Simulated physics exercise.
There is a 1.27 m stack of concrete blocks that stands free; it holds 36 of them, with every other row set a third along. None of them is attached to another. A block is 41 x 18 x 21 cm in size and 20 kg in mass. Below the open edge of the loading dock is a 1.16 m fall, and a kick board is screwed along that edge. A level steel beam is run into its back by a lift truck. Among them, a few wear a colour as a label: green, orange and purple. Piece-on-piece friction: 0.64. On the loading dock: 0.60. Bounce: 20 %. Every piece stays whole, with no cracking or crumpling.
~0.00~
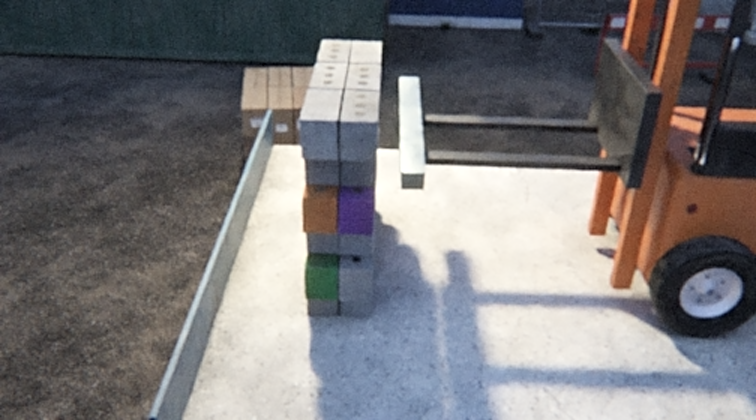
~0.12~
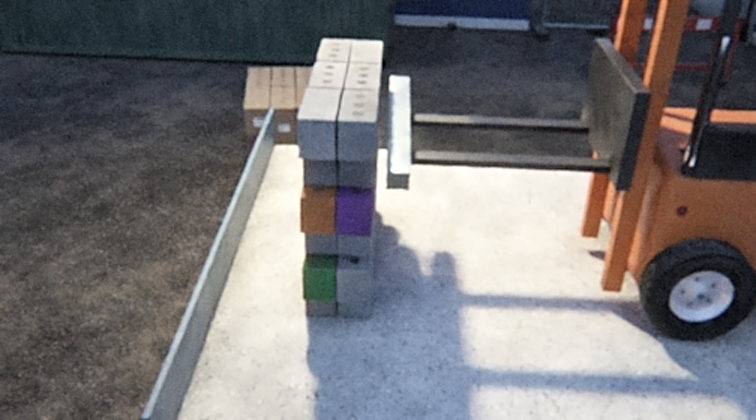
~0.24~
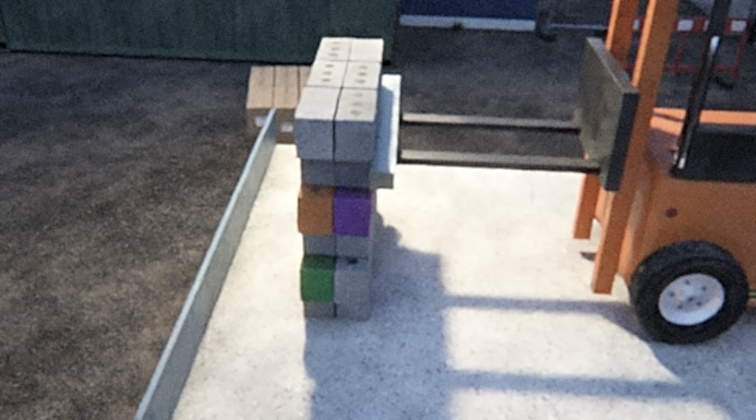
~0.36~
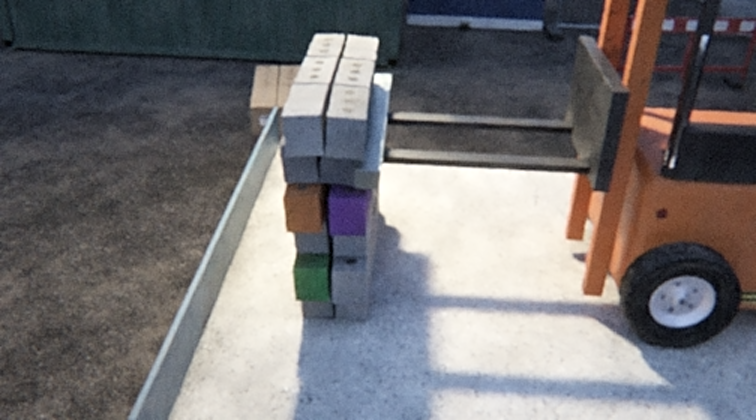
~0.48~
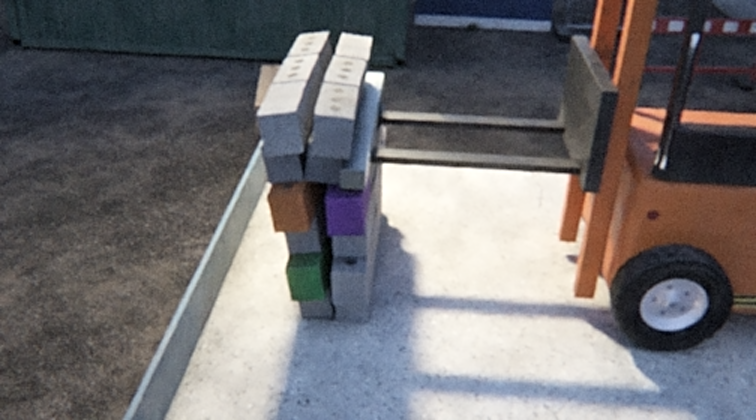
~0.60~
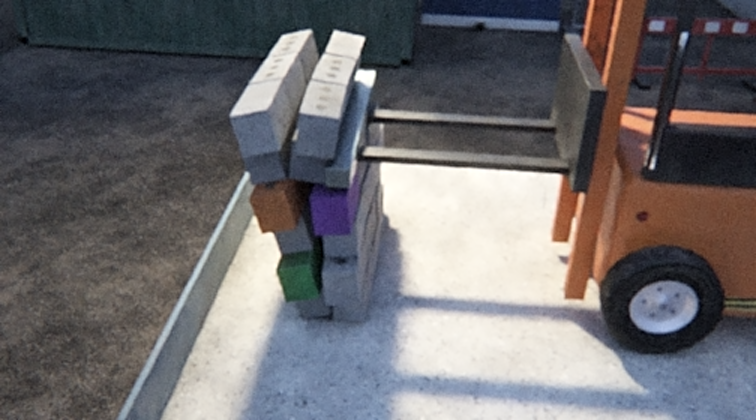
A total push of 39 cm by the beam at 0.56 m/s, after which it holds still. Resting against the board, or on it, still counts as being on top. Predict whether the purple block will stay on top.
Prediction: It will.
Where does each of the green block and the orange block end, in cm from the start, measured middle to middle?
Result: Green at 40 cm, orange at 230 cm.
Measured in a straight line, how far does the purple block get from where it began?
I'd say close to 65 cm away from its start.
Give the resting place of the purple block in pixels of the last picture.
In the last picture it comes to a stop at about (269, 276).
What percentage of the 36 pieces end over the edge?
Share: Approx. 35 %.
Around 0.82 s, none of the 36 blocks over the edge, 35 disturbed; purple block tipped 12°; orange block tipped 27°.
Around 1.12 s, none of the 36 blocks over the edge, 34 disturbed; purple block tipped 36°; orange block tipped 65°, 36 cm lower.
Around 1.58 s, 10 of the 36 blocks over the edge; purple block on its side; orange block upside down.
Finally (2.1 s), 13 of the 36 blocks over the edge; purple block on its side; orange block upside down; green block on its side. Seen by the last camera, middles, purple block near (269, 276).
